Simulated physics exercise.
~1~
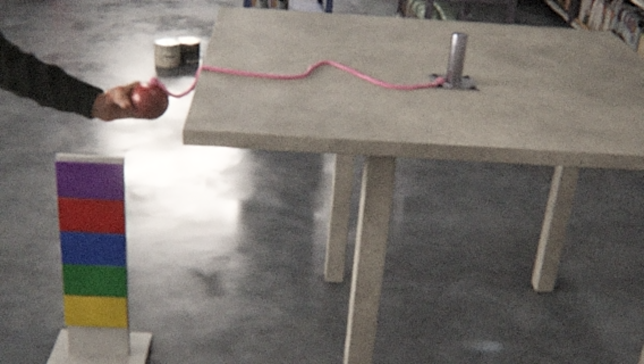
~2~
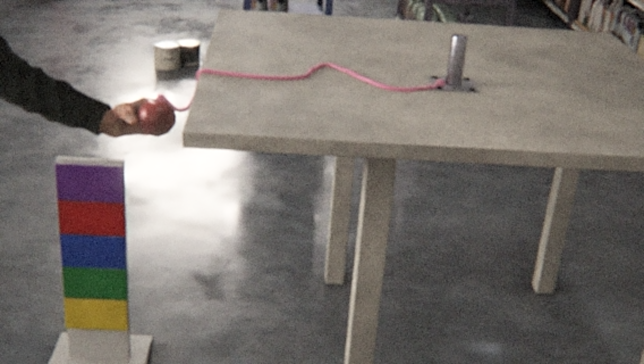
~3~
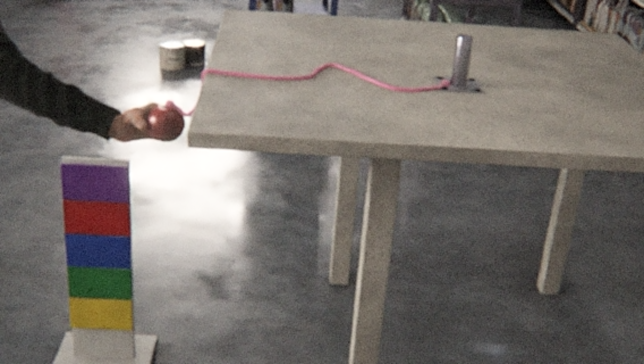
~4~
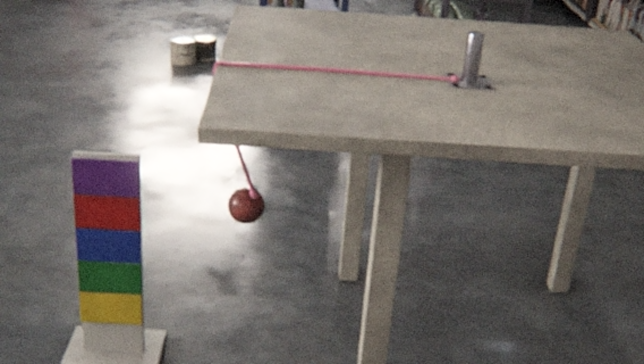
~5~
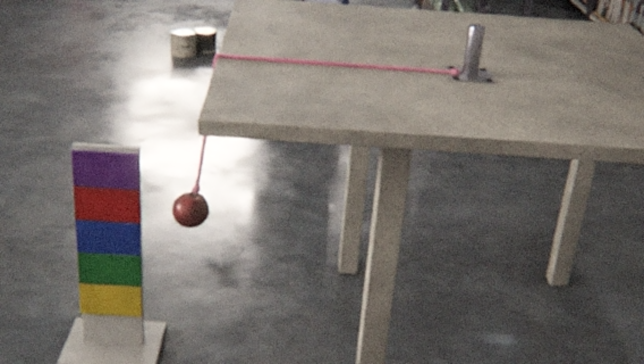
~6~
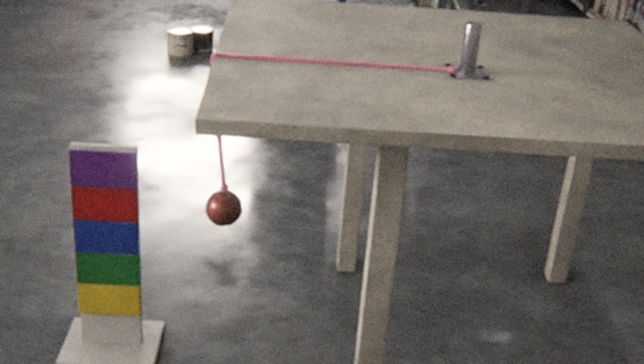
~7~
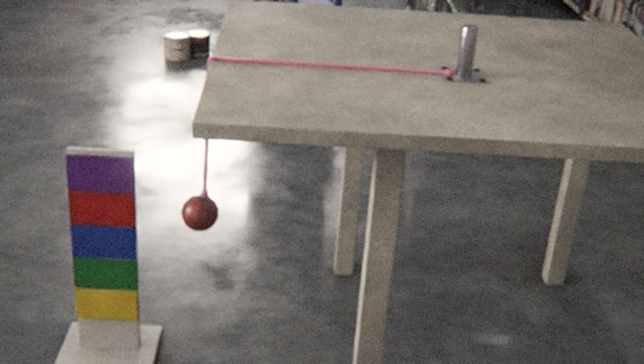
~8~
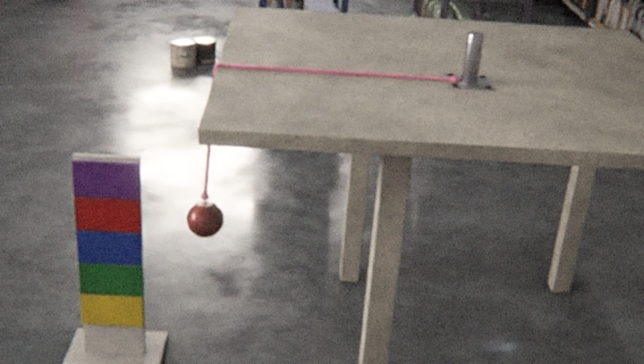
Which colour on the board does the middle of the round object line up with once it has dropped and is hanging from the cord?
Its middle lines up with the red band, the one just below the purple at the top.
